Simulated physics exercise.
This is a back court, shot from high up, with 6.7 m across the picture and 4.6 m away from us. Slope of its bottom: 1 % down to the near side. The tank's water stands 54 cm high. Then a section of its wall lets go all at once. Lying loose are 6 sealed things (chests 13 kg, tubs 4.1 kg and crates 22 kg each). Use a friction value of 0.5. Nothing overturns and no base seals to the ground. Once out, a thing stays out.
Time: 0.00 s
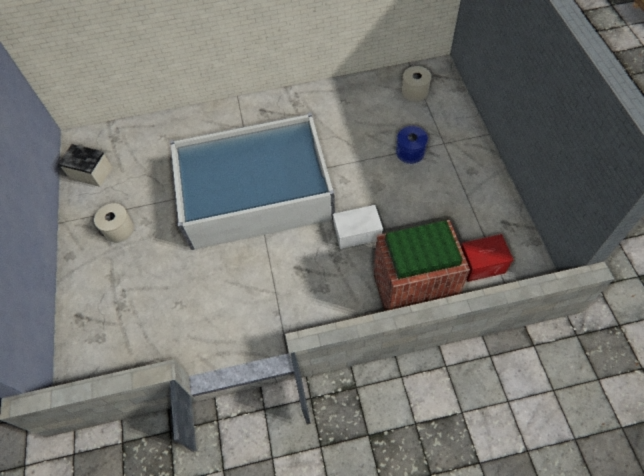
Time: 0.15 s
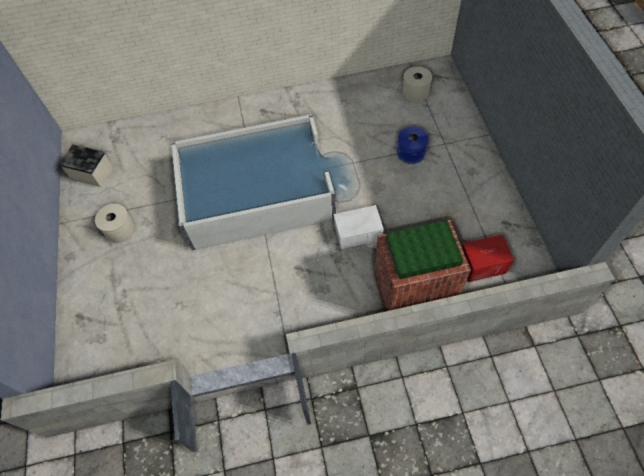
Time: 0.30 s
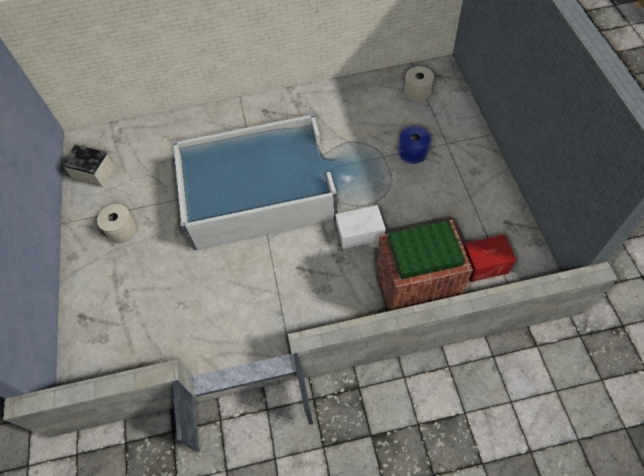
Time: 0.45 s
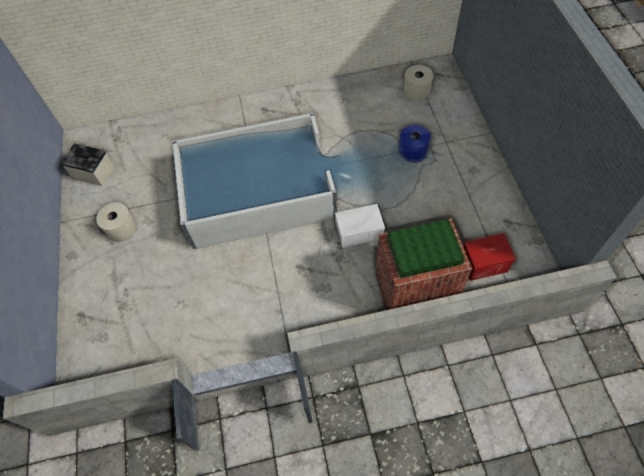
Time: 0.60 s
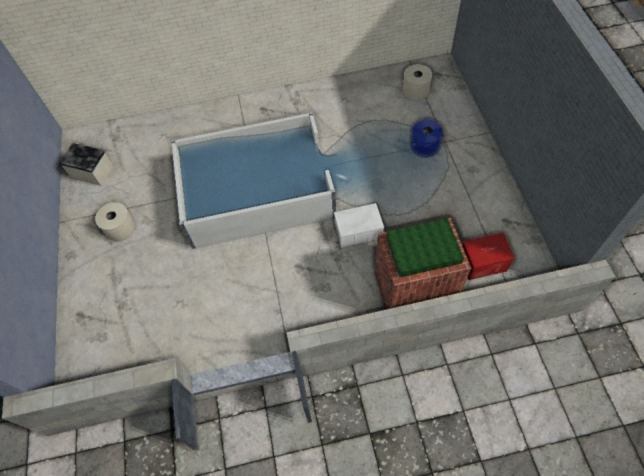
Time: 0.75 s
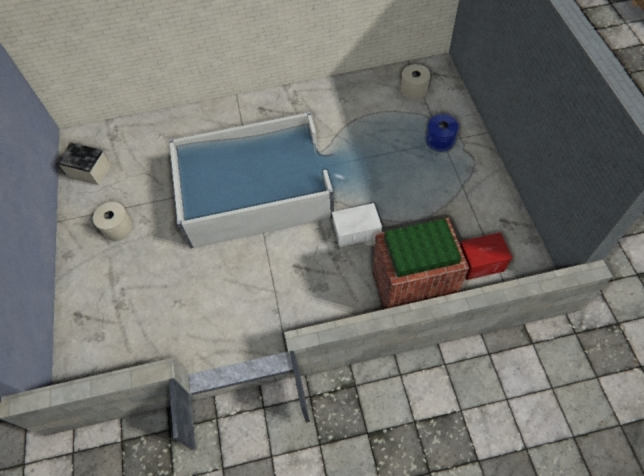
Water pours from a gap in the tank, spreads across the floor, and pushes the blue tub right.
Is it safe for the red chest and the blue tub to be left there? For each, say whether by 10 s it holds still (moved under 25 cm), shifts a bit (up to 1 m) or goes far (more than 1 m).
Red chest: Swept away; blue tub: Swept away.
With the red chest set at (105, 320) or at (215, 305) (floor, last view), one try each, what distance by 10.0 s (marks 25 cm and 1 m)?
Respectively: It rests almost unmoved; it rests almost unmoved.
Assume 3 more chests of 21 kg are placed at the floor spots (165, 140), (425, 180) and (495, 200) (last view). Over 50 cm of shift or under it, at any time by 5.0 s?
Listed order gives within the limit, above the limit, above the limit.
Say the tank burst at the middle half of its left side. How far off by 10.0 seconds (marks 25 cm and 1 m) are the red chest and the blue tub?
Well, the red chest basically stays there and the blue tub basically stays there.
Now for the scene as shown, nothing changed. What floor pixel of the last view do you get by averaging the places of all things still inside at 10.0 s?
Mean position approx. (211, 184).
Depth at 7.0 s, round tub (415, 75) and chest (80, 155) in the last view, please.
I'd put it at 6 cm and 2 cm respectively.
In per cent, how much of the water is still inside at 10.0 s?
I'd say some 100 percent hasn't gone yet.
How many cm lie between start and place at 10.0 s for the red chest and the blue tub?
The first is around 300 cm away, the second around 400 cm.
After 2.0 s the red chest is near (486, 249), 0.0 m from its start, aground; the blue tub is near (475, 104), 1.1 m from its start, afloat; 0 of 6 are out; 2 afloat.
After 4.5 s the red chest is near (466, 243), 0.3 m from its start, afloat; the blue tub is near (450, 71), 1.4 m from its start, afloat; 0 of 6 are out; 3 afloat.
After 7.0 s the red chest is near (396, 169), 1.7 m from its start, afloat; the blue tub is near (348, 83), 1.4 m from its start, afloat; 0 of 6 are out; 3 afloat.
After 10.0 s the red chest is near (433, 93), 2.8 m from its start, afloat; the blue tub is near (155, 145), 3.9 m from its start, aground; 0 of 6 are out; 2 afloat.
